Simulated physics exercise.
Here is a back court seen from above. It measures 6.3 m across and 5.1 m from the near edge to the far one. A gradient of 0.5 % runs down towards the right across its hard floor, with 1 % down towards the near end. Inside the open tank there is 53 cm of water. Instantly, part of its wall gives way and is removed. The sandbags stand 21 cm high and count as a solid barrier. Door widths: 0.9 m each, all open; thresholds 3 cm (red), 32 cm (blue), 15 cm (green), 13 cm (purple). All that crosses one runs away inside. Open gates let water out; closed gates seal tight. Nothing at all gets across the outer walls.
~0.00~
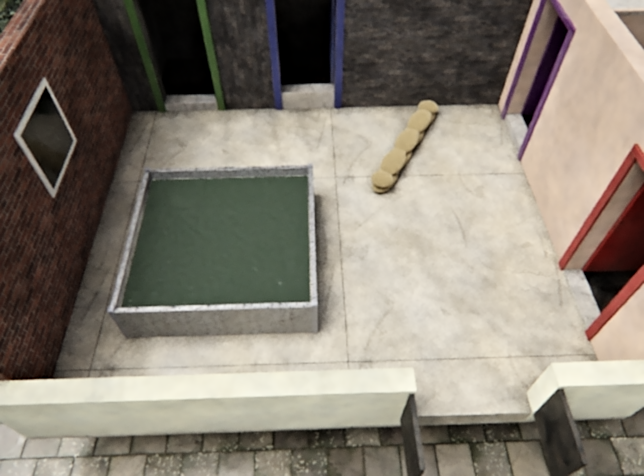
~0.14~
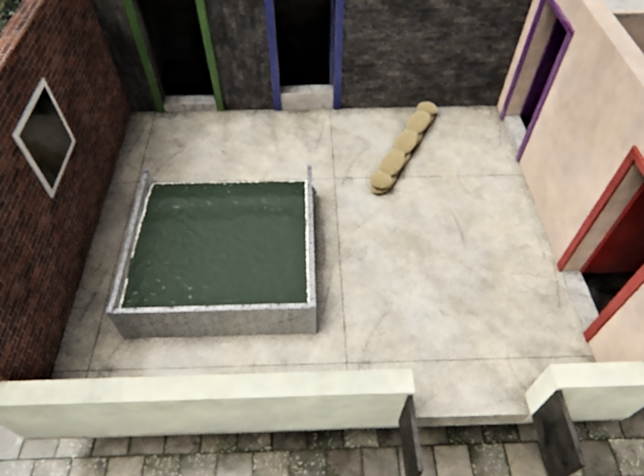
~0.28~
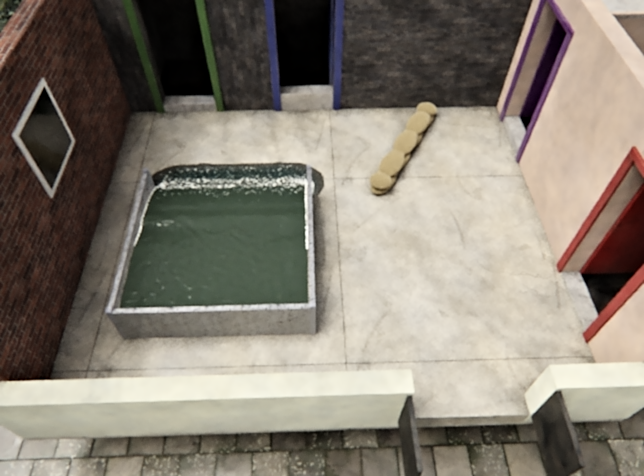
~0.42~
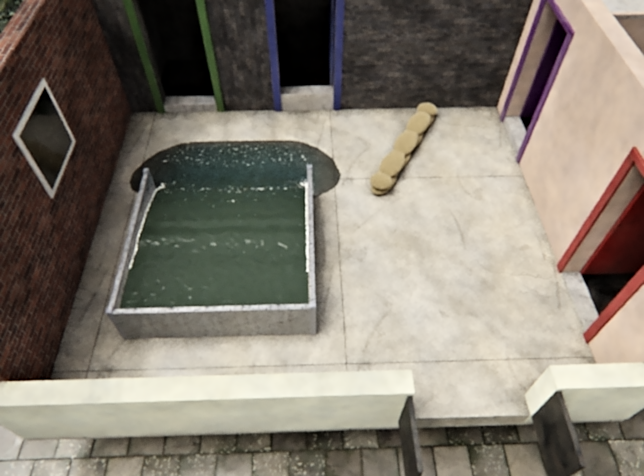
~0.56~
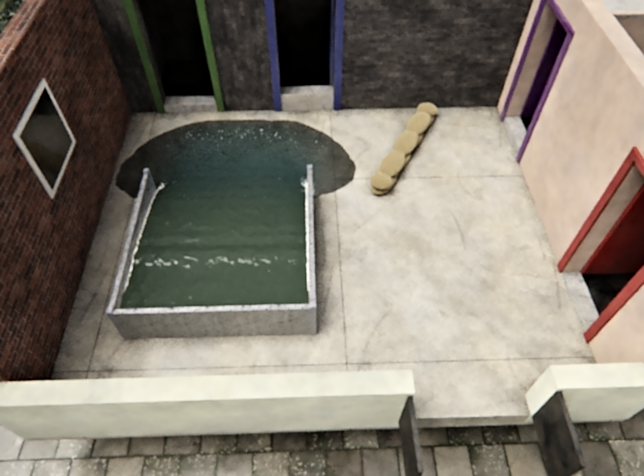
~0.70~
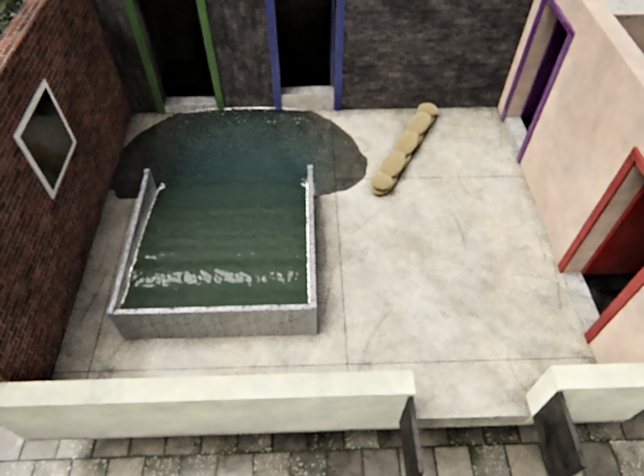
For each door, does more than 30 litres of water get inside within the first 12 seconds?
Red door: Limit crossed; blue door: Limit not crossed; green door: Limit crossed; purple door: Limit not crossed.
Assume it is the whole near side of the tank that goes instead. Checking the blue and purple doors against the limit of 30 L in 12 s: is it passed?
Measured against that limit, blue comes out short of it and purple comes out short of it.
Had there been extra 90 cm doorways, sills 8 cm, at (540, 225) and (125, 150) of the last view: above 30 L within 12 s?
So the first one doesn't reach it, while the second one exceeds it.
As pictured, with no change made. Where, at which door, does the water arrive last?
Result: Red door.
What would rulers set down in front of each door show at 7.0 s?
Centimetres: Red 2 / blue 11 / green 9 / purple 1.
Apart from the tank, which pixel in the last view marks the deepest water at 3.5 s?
Look at roughly (416, 117).
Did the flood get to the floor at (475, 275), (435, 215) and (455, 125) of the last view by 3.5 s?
Untouched, untouched, submerged.
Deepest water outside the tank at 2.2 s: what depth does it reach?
About 38 cm.
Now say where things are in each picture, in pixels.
The open tank at (223, 234) is whole and still, 53 cm deep, in the first picture.
Water pours out on the open tank's far side and has run 1.1 m, to a hidden place; typically 10 cm deep outside, 53 cm at the open tank's back, in the second picture.
The front is at (316, 176), 1.3 m from the gap on the open tank's far side; 1.5 m2 of floor is under water; 53 cm left at the back of the open tank, in the third picture.
The front is at (328, 162), 1.6 m from the gap on the open tank's far side; 3.0 m2 of floor is under water; 53 cm left at the back of the open tank, in the fourth picture.
Water pours out on the open tank's far side and has run 1.9 m, to (323, 137); typically 7 cm deep outside, 53 cm at the open tank's back, in the fifth picture.
Water pours out on the open tank's far side and has run 2.3 m, to (304, 112); typically 6 cm deep outside, 52 cm at the open tank's back, in the sixth picture.
After 1.4 s water covers 30 % of the floor and is deepest (34 cm) near (238, 120); red door not reached, blue door 26 cm at the sill, 0 L in, green door 28 cm at the sill, 20 L in, purple door not reached.
After 2.2 s water covers 30 % of the floor and is deepest (38 cm) near (416, 117); red door not reached, blue door 26 cm at the sill, 0 L in, green door 30 cm at the sill, 67 L in, purple door not reached.
After 3.5 s water covers 50 % of the floor and is deepest (32 cm) near (416, 117); red door not reached, blue door 16 cm at the sill, 0 L in, green door 21 cm at the sill, 134 L in, purple door 10 cm at the sill, 0 L in.
After 7.0 s water covers 85 % of the floor and is deepest (16 cm) near (44, 408); red door 2 cm at the sill, 0 L in, blue door 11 cm at the sill, 0 L in, green door 9 cm at the sill, 146 L in, purple door 1 cm at the sill, 0 L in.
After 12.0 s water covers 95 % of the floor and is deepest (10 cm) near (44, 408); red door 9 cm at the sill, 63 L in, blue door 9 cm at the sill, 0 L in, green door 8 cm at the sill, 146 L in, purple door 3 cm at the sill, 0 L in.
